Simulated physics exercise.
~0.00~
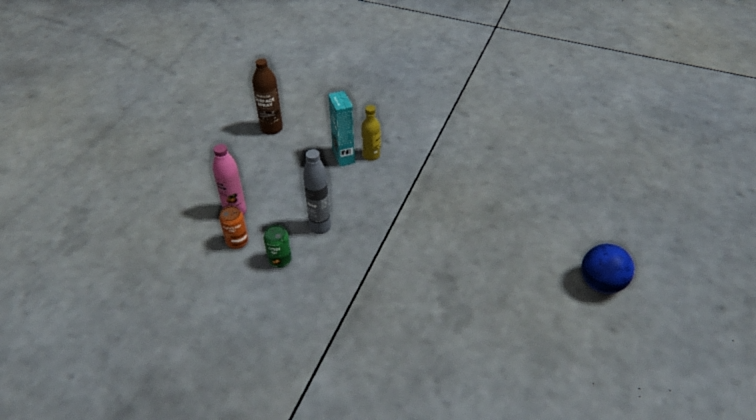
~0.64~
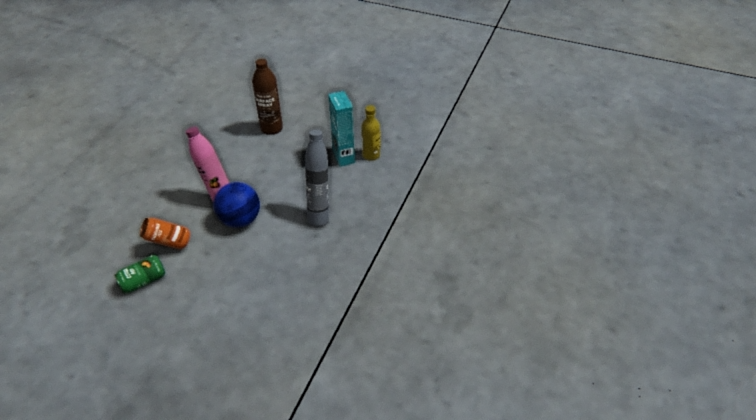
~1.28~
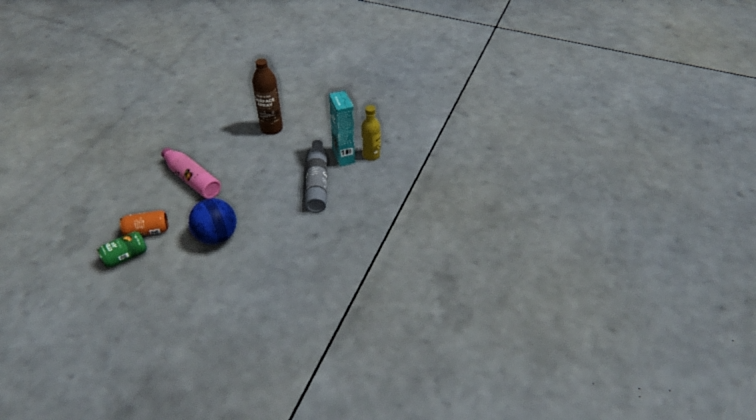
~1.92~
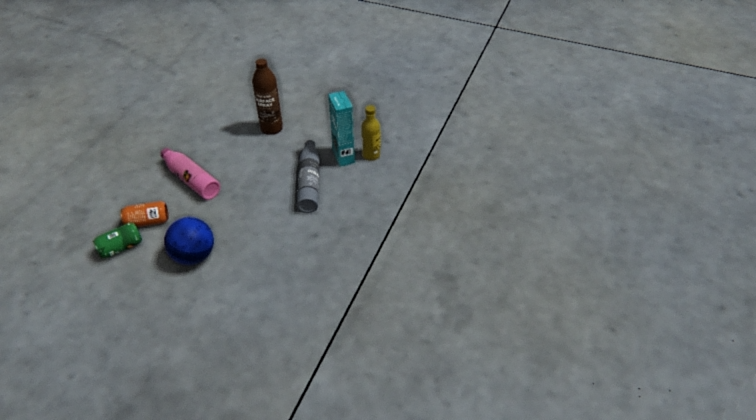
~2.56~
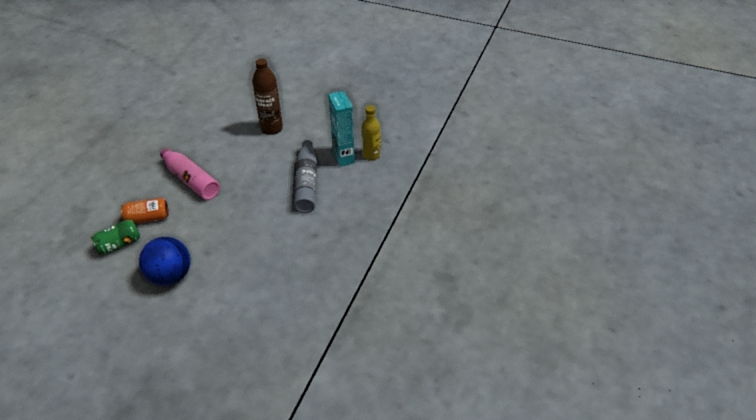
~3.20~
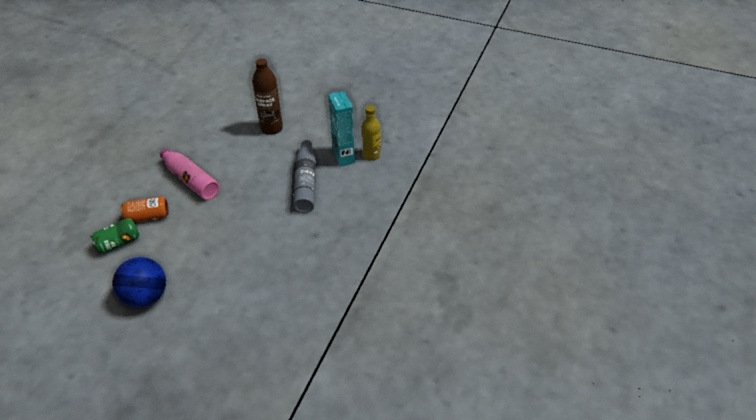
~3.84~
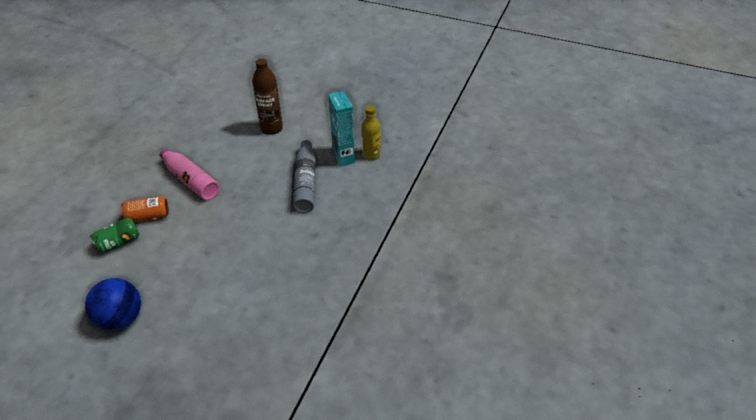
The clip shows a blue ball rolling left across a concrete floor into a group of upright bottles, cans and a carton, toppling the green and orange cans, then the pink and grey bottles, before rolling on toward the lower left while the brown bottle, yellow bottle and turquoise carton stay standing.
